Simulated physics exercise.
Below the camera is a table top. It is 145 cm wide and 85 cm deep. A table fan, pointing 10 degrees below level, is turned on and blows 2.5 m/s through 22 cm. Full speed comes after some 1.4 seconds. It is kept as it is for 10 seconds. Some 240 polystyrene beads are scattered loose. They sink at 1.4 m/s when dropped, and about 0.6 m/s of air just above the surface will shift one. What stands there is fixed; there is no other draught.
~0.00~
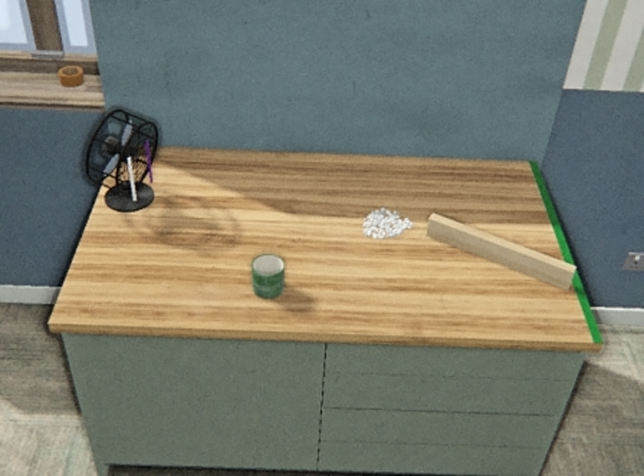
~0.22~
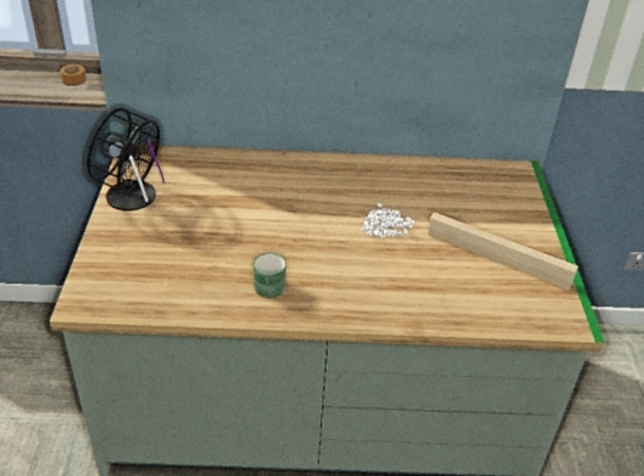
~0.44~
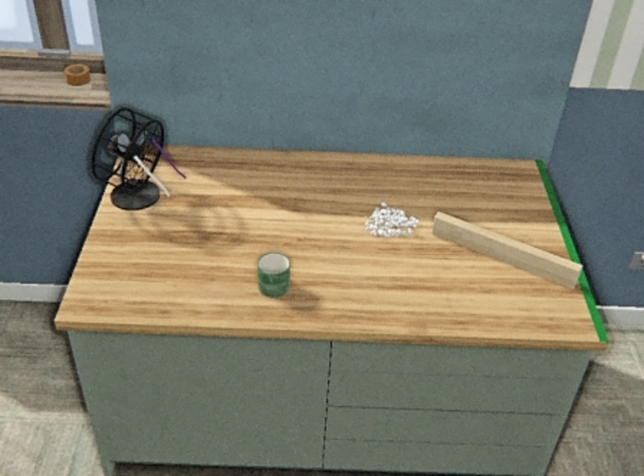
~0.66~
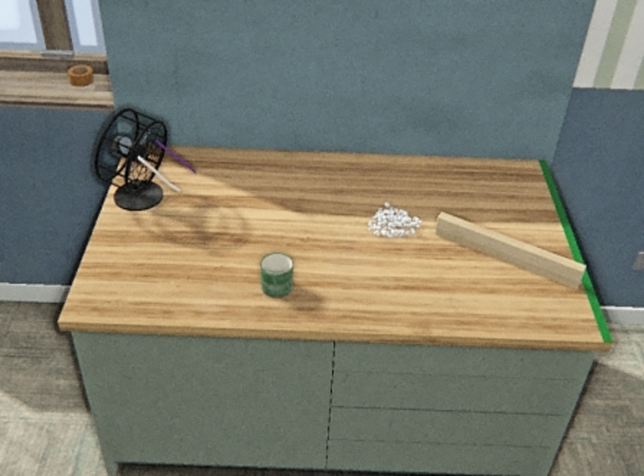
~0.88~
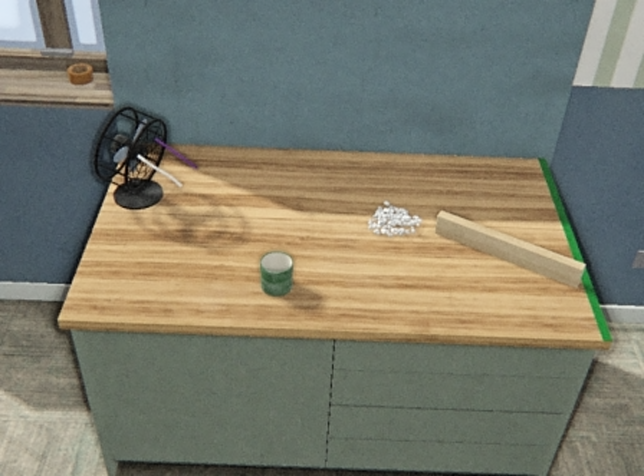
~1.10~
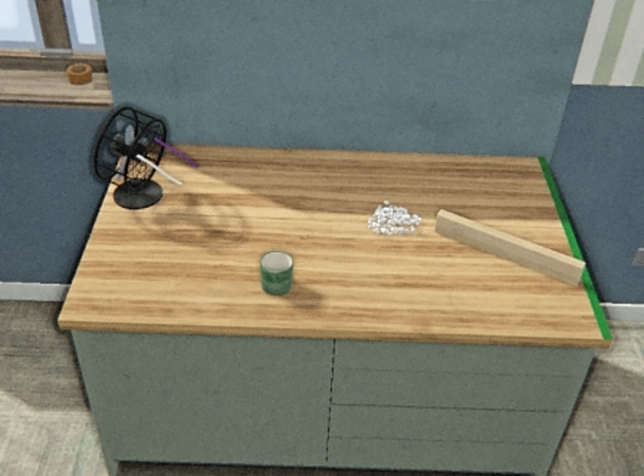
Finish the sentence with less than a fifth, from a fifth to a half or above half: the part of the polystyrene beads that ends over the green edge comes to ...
It comes to above half.
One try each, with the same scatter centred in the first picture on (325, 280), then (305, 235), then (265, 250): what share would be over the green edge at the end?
Results, one try each: 0 %, 70 %, 2 %.
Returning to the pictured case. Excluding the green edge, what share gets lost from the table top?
My best guess is roughly 0 %.
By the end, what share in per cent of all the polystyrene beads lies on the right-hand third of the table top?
Something close to 0 % ends up there.
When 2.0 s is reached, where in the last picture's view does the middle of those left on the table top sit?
Approx. centre at (522, 194) px.
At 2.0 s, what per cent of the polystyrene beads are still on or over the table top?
That works out to roughly 100 % remaining.
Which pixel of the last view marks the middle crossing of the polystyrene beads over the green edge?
I'd put my finger close to (559, 197).
After 2.0 s, 0 % are over the green edge; the middle of those still in play is near (522, 194); 0 % have settled or left.
After 3.2 s, 90 % are over the green edge; 88 % have settled or left.
After 5.5 s, 99 % are over the green edge; 99 % have settled or left.
After 10.0 s, at the end, 100 % are over the green edge.
